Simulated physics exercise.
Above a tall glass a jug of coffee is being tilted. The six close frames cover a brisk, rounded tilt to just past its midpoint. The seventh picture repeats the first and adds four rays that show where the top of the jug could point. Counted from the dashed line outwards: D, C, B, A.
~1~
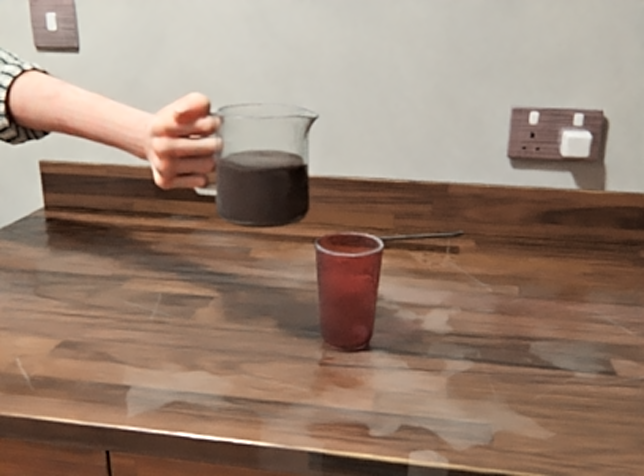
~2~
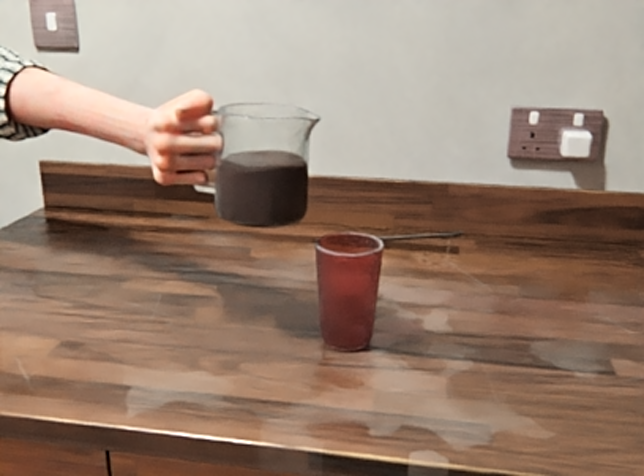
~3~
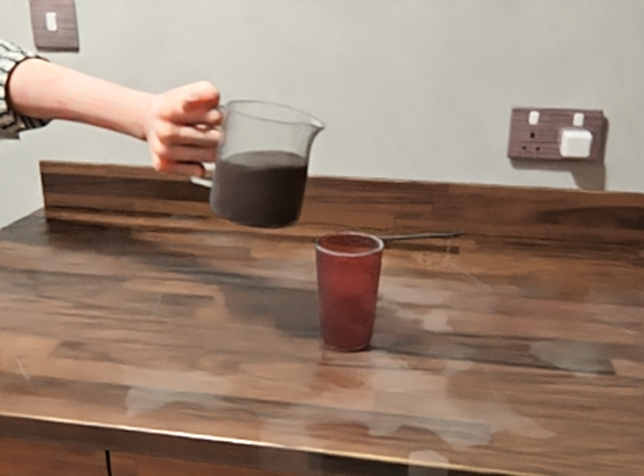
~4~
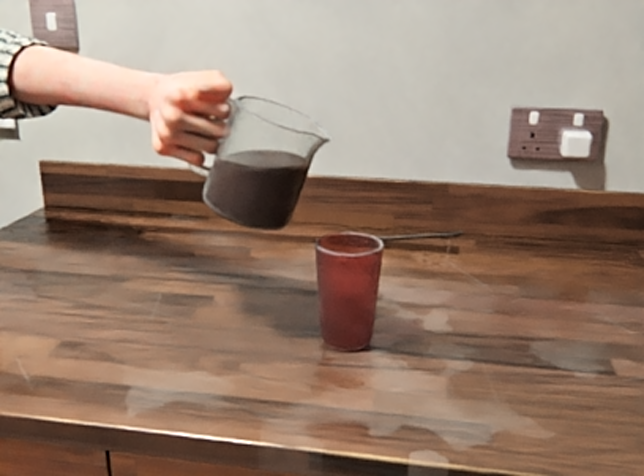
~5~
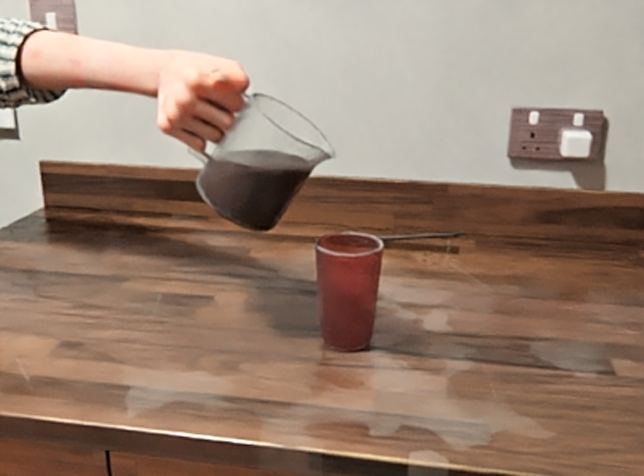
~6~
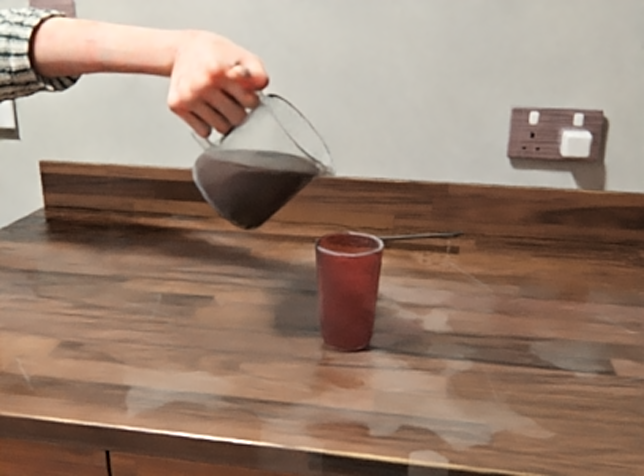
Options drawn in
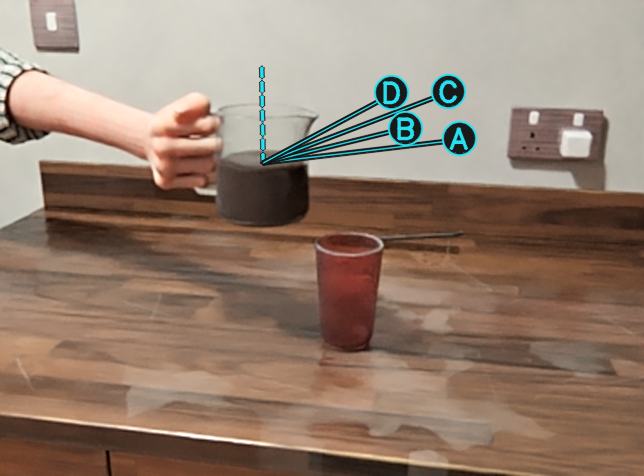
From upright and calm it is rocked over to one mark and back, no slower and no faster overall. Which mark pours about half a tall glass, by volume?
Mark B.
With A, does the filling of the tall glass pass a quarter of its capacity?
Yes, it does.
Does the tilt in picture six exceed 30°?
Yes.
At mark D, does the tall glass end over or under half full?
Under half.
In cyan, A at (442, 141); B at (388, 132); C at (433, 98); D at (377, 102).
With A, the tall glass ends with about 66 % of what it can hold; 6 % of the coffee is spilt.
With B, the tall glass ends with about 49 % of what it can hold; 5 % of the coffee is spilt.
With C, the tall glass ends with about 35 % of what it can hold; 3 % of the coffee is spilt.
With D, the tall glass ends with about 21 % of what it can hold.
